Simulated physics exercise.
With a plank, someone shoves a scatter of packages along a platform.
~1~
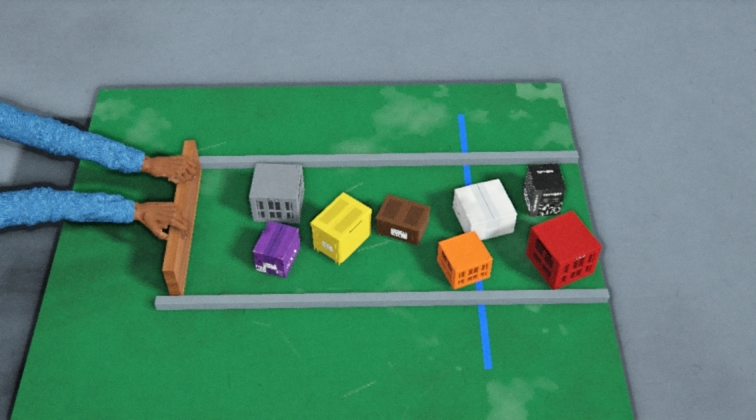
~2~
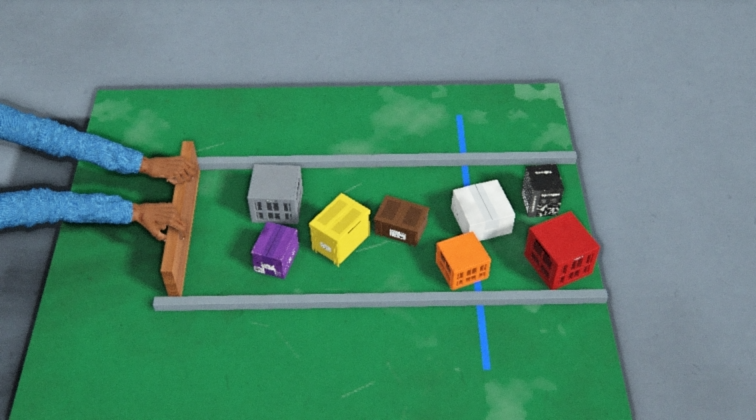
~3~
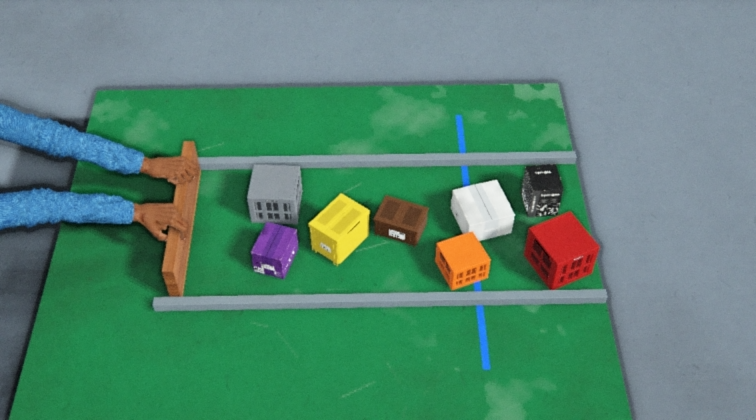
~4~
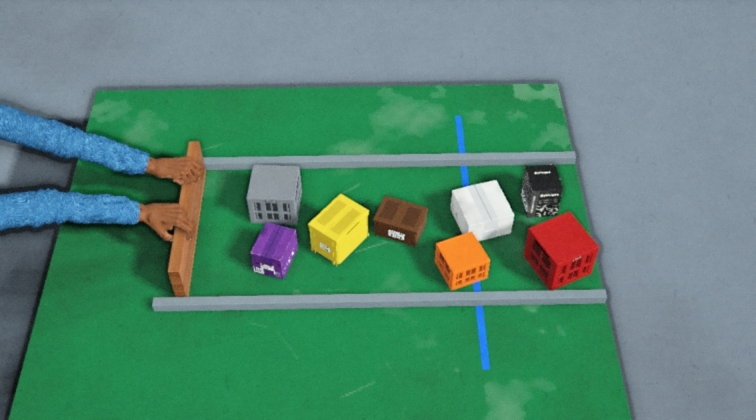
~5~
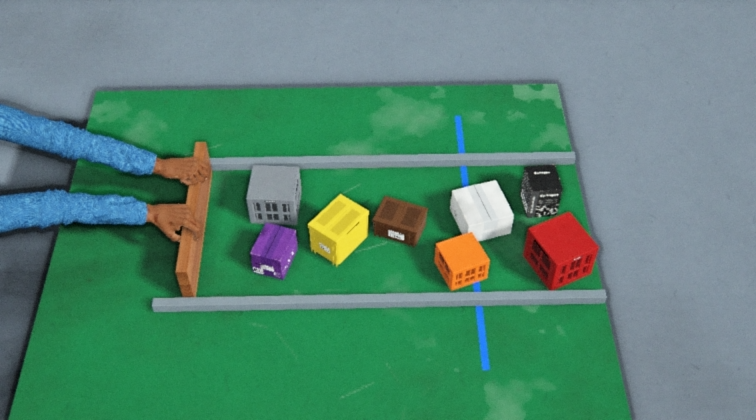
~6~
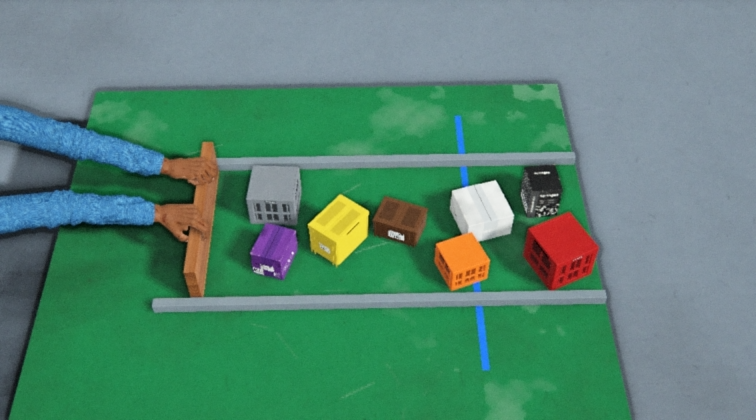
The video shows two hands in fluffy blue sleeves holding a wooden plank at the left of a green platform, then sliding it slightly right between two grey rails toward scattered colourful boxes and crates, which stay virtually still.
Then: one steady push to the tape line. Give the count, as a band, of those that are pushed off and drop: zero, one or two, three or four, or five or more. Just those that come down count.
Those that drop number one or two.
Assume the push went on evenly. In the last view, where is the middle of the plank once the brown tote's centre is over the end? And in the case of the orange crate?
Points: About (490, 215) and about (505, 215).
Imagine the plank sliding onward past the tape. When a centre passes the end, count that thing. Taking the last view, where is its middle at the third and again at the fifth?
At (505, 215) for the third, at (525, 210) for the fifth.
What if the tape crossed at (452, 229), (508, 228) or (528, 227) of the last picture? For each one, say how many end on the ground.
Down on the ground: 1, 3 and 5.
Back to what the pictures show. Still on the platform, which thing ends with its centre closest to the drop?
The one is the black box.
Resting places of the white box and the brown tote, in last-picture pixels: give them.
The white box at (554, 198), the brown tote at (571, 241).
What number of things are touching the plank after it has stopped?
It touches 2.
Early on, none off yet; red crate at rest near (560, 252); black box at rest near (541, 191); white box at rest near (481, 212).
A while later, none off yet; red crate at rest near (560, 252); black box travelled a little near (549, 188); white box travelled about its own width near (517, 212).
Finally, the number that fall off is one or two; lost, red crate.
